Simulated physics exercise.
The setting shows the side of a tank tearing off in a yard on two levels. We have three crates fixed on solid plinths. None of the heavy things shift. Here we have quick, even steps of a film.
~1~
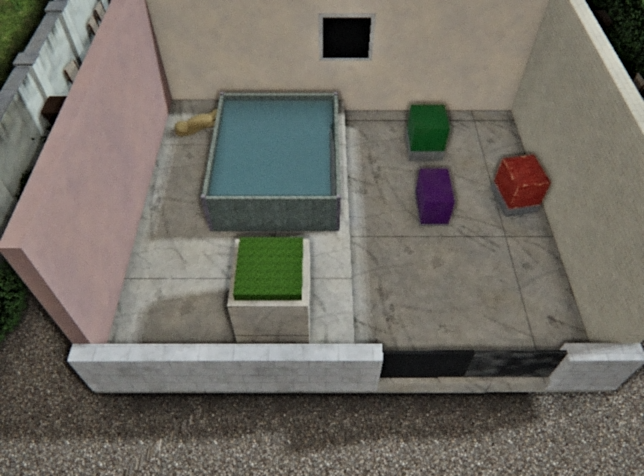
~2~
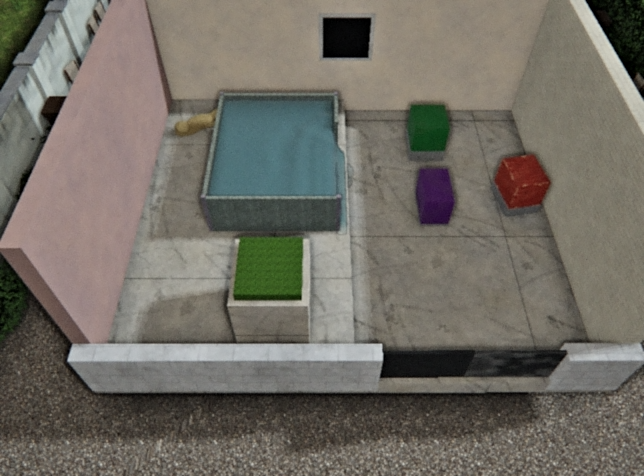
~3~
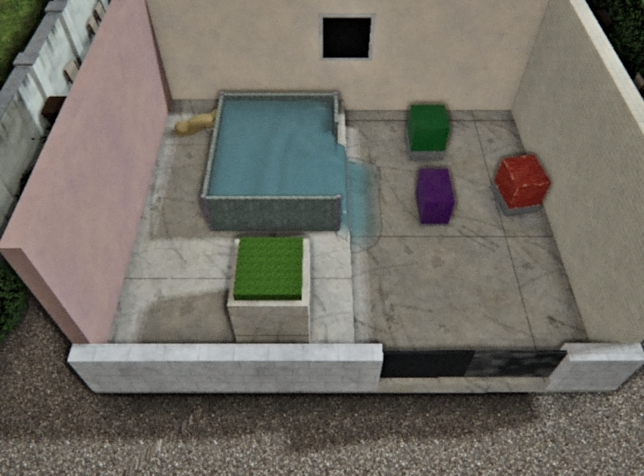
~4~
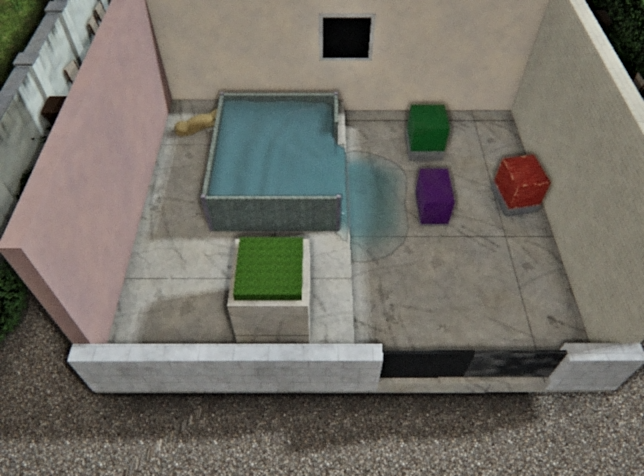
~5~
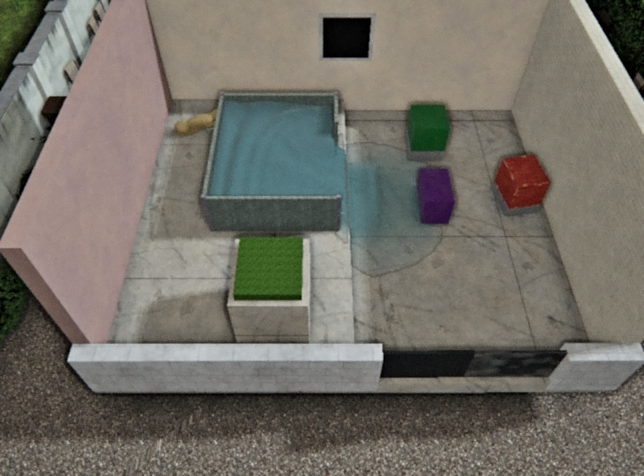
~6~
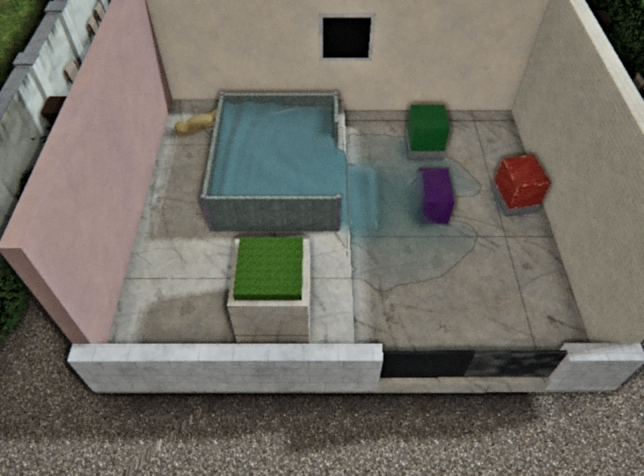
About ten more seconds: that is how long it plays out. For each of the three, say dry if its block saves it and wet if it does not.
As I see it, the red crate will be reached by the flood. The green crate will be reached by the flood. The purple crate will be reached by the flood.
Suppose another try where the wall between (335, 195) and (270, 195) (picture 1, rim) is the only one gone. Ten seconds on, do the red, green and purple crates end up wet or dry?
Result: Red crate gets overtopped, green crate is left untouched, purple crate gets overtopped.
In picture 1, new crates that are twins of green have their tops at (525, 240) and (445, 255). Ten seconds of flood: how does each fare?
Going in order, the first crate gets reached while the second gets reached.
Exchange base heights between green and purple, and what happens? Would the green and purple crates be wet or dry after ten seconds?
Well, the green crate gets reached, and the purple crate gets reached.
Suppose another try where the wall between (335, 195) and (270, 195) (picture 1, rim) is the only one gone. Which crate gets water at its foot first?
The red-painted one.
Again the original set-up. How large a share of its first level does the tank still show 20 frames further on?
Close to 30 %.
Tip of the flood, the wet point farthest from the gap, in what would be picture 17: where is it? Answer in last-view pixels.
Around (592, 367).
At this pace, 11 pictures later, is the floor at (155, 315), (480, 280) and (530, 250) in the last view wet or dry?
Going through them one by one, the first is spared, the second waterlogged and the third waterlogged.
A moment on, water covers 35 % of the floor; the red crate water round its plinth, the green crate water round its plinth, the purple crate water round its plinth.
Next, water covers 50 % of the floor; the red crate water round its plinth, the green crate water round its plinth, the purple crate water round its plinth.
Then, water covers 55 % of the floor; the red crate water round its plinth, the green crate water round its plinth, the purple crate water round its plinth.
Later, water covers 55 % of the floor; the red crate water round its plinth, the green crate water round its plinth, the purple crate water round its plinth.
In the end, water covers 55 % of the floor; the red crate was topped, the green crate was topped, the purple crate was topped.
